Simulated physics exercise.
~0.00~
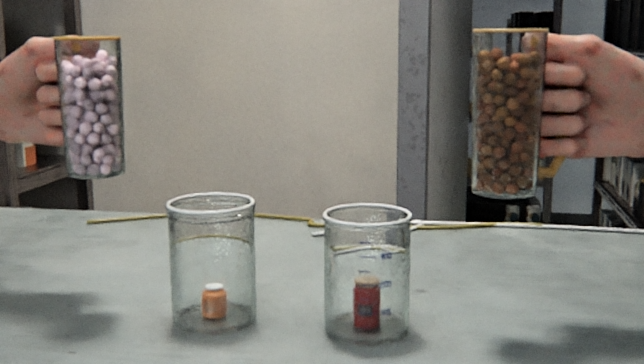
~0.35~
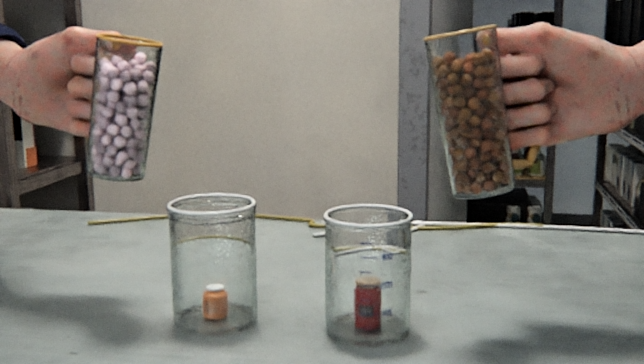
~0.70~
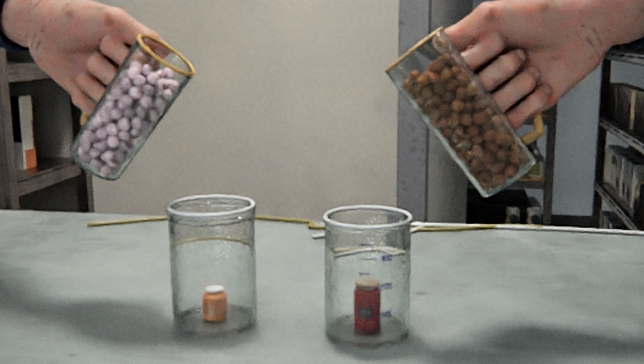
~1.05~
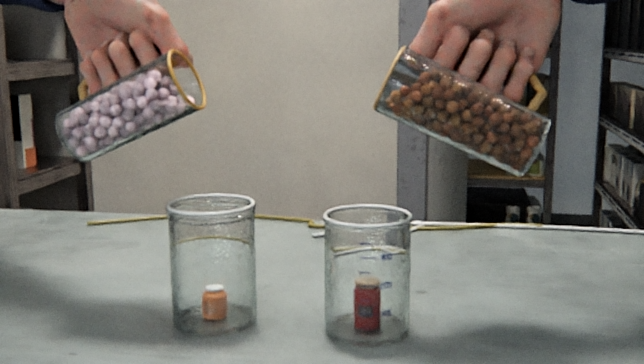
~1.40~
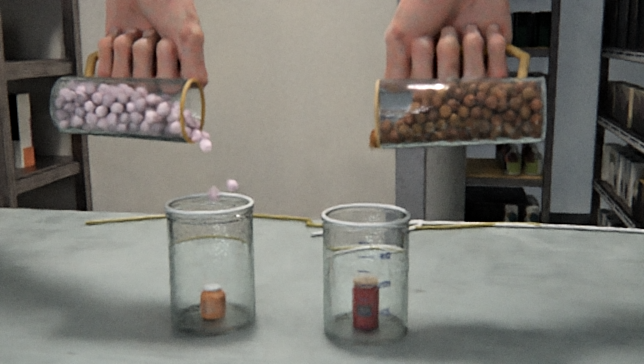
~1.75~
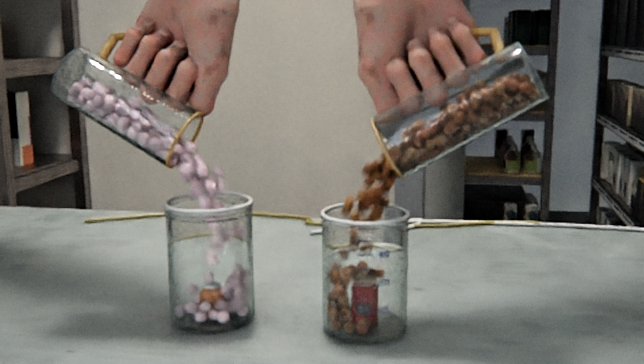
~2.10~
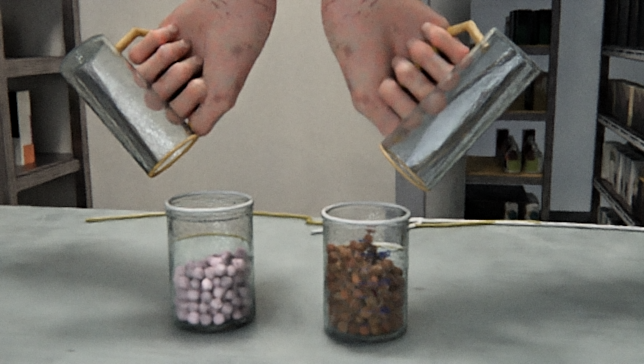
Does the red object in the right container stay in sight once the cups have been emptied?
No, the brown pieces cover it completely, just as the pink balls hide the orange object on the left.
